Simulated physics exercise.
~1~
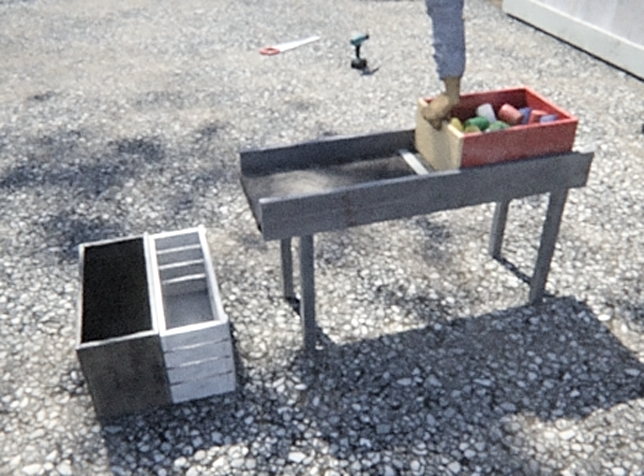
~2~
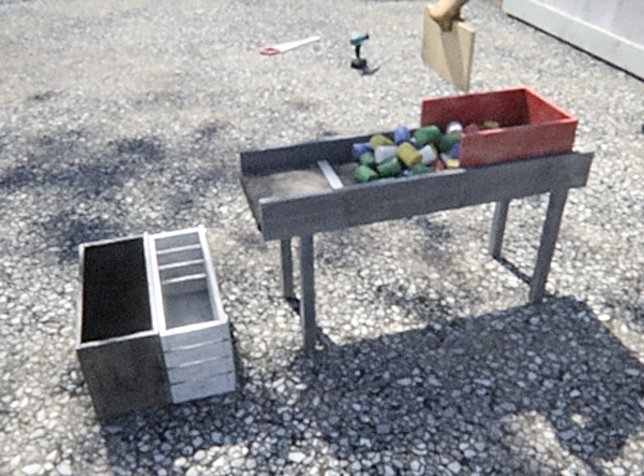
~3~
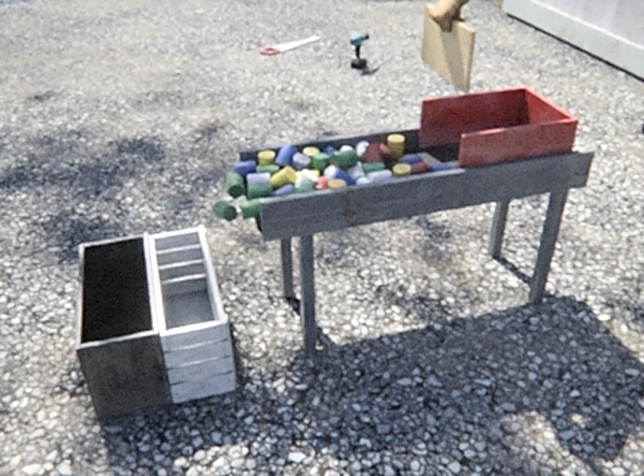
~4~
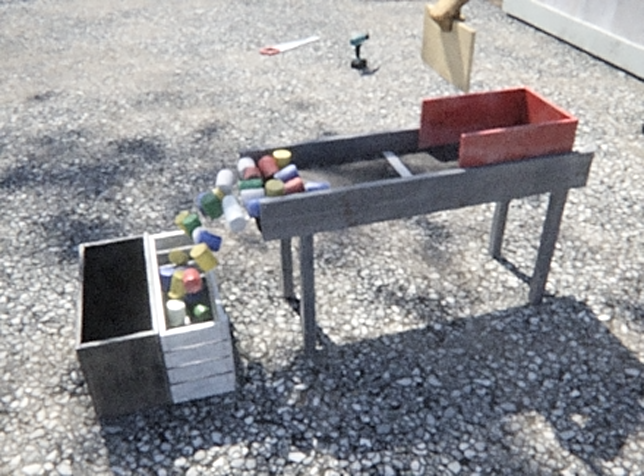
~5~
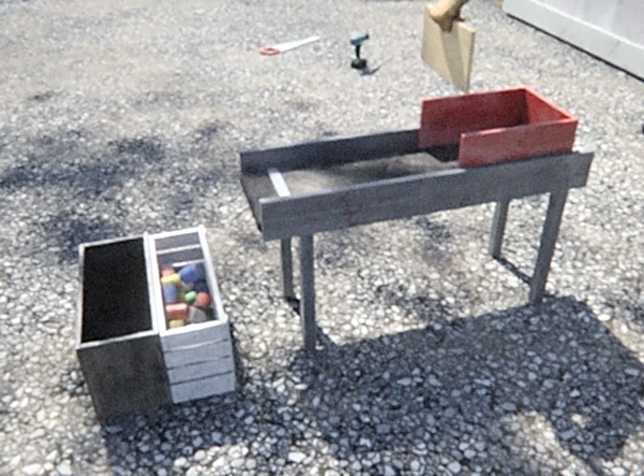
A hand lifts the gate, and colorful jars ride the belt left into the white box.
